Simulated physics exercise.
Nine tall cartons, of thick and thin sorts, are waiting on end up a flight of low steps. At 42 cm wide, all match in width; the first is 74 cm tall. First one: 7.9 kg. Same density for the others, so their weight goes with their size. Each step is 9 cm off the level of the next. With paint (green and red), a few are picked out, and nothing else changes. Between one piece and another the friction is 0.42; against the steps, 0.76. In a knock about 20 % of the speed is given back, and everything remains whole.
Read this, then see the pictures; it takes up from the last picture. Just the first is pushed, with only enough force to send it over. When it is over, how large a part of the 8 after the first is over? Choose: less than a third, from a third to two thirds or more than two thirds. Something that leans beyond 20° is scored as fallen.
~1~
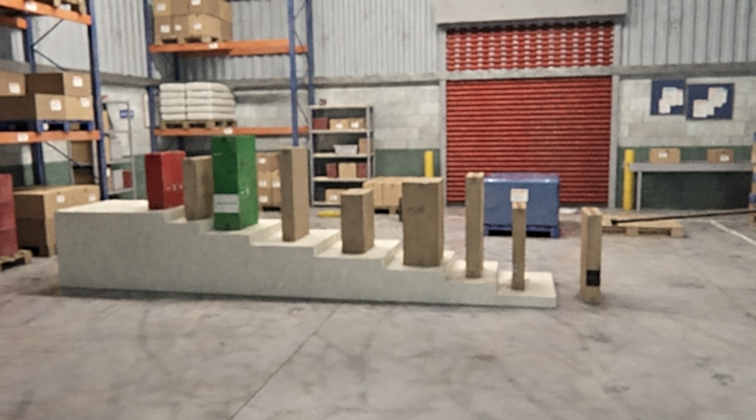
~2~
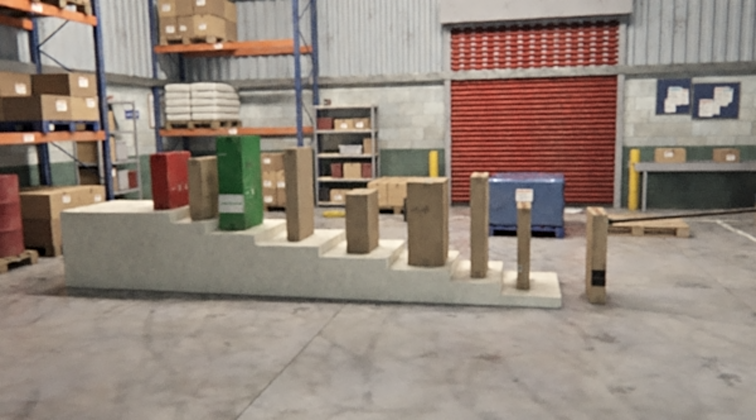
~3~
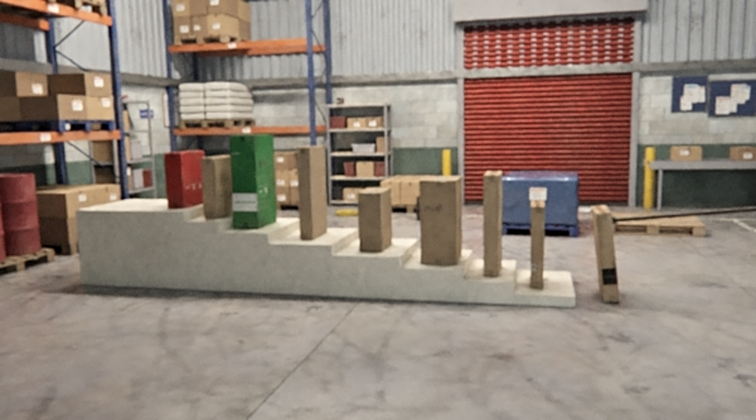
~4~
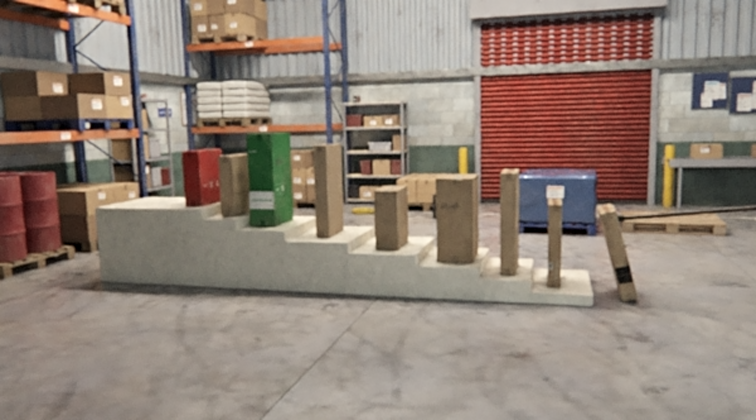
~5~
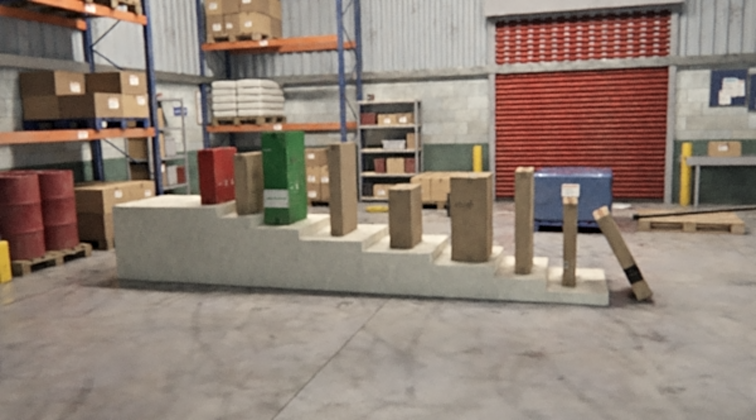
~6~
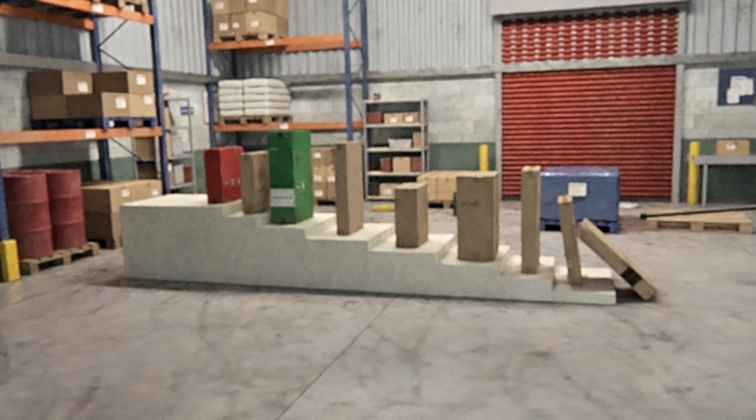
Ending over: Fewer than one in three.
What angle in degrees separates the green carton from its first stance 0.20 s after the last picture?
I'd put it at roughly 0 degrees away from its starting angle.
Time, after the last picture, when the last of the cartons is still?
That happens at roughly 1.0 seconds.
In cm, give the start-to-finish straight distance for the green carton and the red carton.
Green: About 0 cm, red: About 0 cm.
Then, 0.06 s later than the last frame, none of the 8 other cartons over, 1 disturbed.
Then, 0.20 s later than the last frame, 1 of the 8 other cartons over.
When it is over, 1 of the 8 other cartons over; red carton unmoved; green carton unmoved. That is 12 per cent. Seven left standing. In pixels of the last frame, middles, red carton near (225, 175), green carton near (291, 176).
